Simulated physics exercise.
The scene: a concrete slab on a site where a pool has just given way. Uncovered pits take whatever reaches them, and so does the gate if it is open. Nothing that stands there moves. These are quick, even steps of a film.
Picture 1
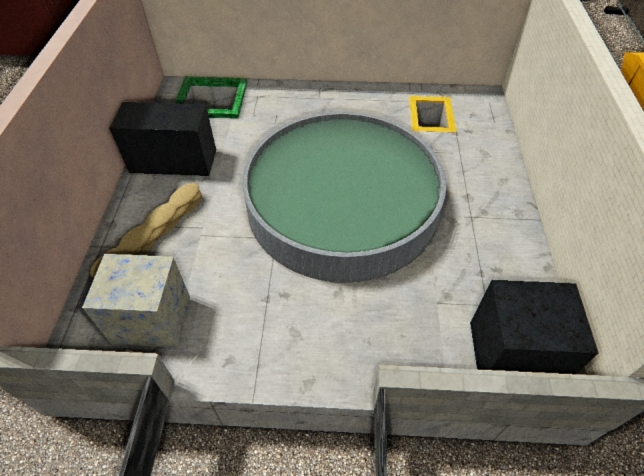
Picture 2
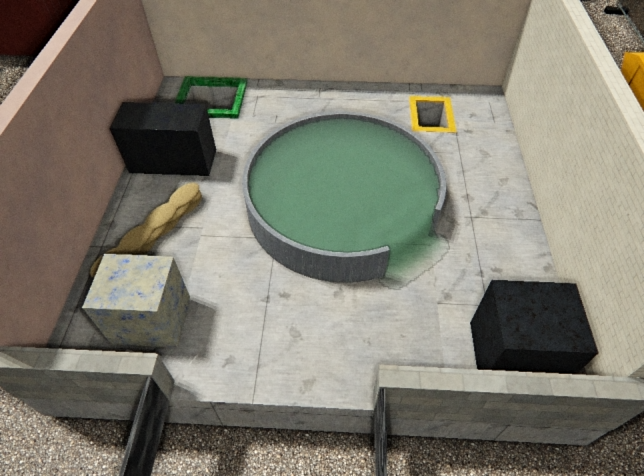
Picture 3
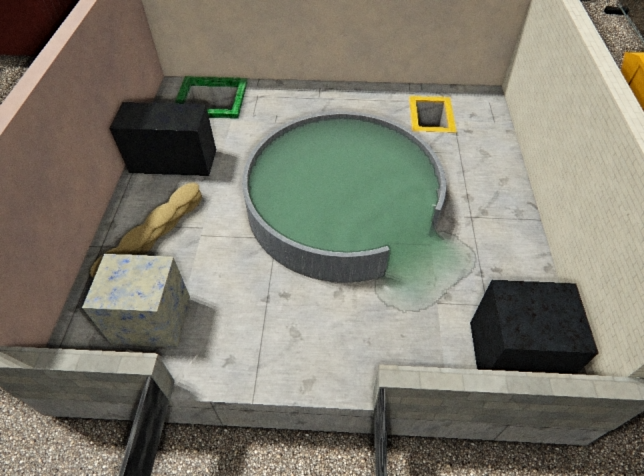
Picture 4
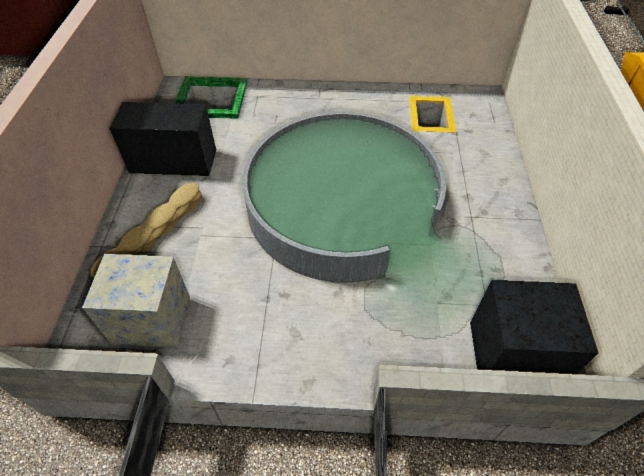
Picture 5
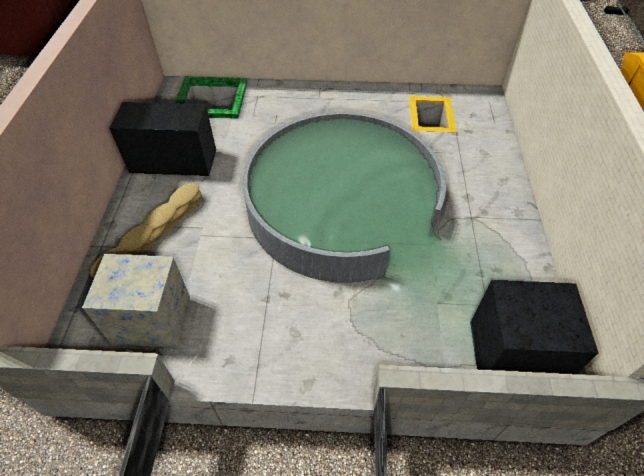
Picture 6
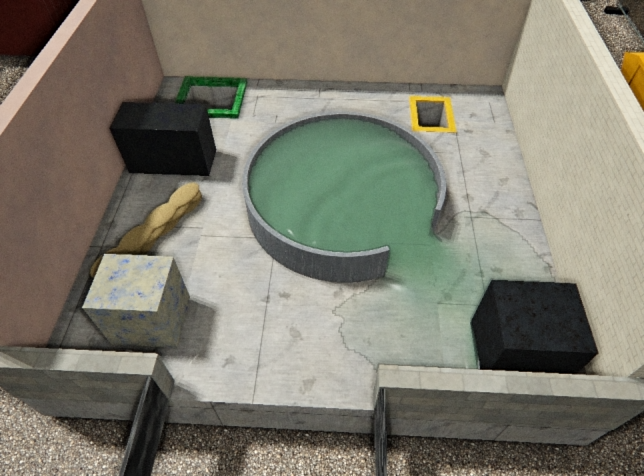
On a walled concrete slab, a round pool's side opens and green water spreads toward the black block at right.
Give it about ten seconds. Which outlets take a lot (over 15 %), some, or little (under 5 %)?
One by one: The gate takes from 5 to 15 %; the yellow pit takes from 5 to 15 %; the green pit takes under 5 %.
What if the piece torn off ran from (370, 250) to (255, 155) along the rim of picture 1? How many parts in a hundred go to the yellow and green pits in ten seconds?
Per cent: Yellow 0, green 0.
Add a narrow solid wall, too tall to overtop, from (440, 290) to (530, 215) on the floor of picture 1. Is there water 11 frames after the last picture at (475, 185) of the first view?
There: Covered.
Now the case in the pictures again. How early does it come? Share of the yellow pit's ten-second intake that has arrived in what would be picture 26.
Close to 0 %.
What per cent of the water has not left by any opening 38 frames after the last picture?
Near 92 in a hundred.
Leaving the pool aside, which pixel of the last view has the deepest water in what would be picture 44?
Roughly at (588, 401).
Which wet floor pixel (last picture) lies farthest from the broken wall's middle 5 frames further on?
At about (588, 401).
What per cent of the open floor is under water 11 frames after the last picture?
I make it 20 per cent.
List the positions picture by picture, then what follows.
The first frame shows the round pool at (344, 178) is whole and still.
In the second frame, the front is at (441, 238), out from the gap at (412, 249).
In the third frame, water pours out at (412, 250) and has run to (467, 252).
In the fourth frame, the front is at a hidden place, out from the gap at (412, 251).
In the fifth frame, the front is at a hidden place, out from the gap at (412, 250).
In the sixth frame, the front is at a hidden place, out from the gap at (412, 250).
A moment on, water covers 15 % of the floor; the gate 0 %, the yellow pit 0 %, the green pit 0 %.
Next, water covers 20 % of the floor; the gate 0 %, the yellow pit 0 %, the green pit 0 %.
Then, water covers 50 % of the floor; the gate 1 %, the yellow pit 0 %, the green pit 0 %.
Later, water covers 70 % of the floor; the gate 4 %, the yellow pit 4 %, the green pit 0 %.
In the end, water covers 95 % of the floor; the gate 8 %, the yellow pit 12 %, the green pit 0 %.
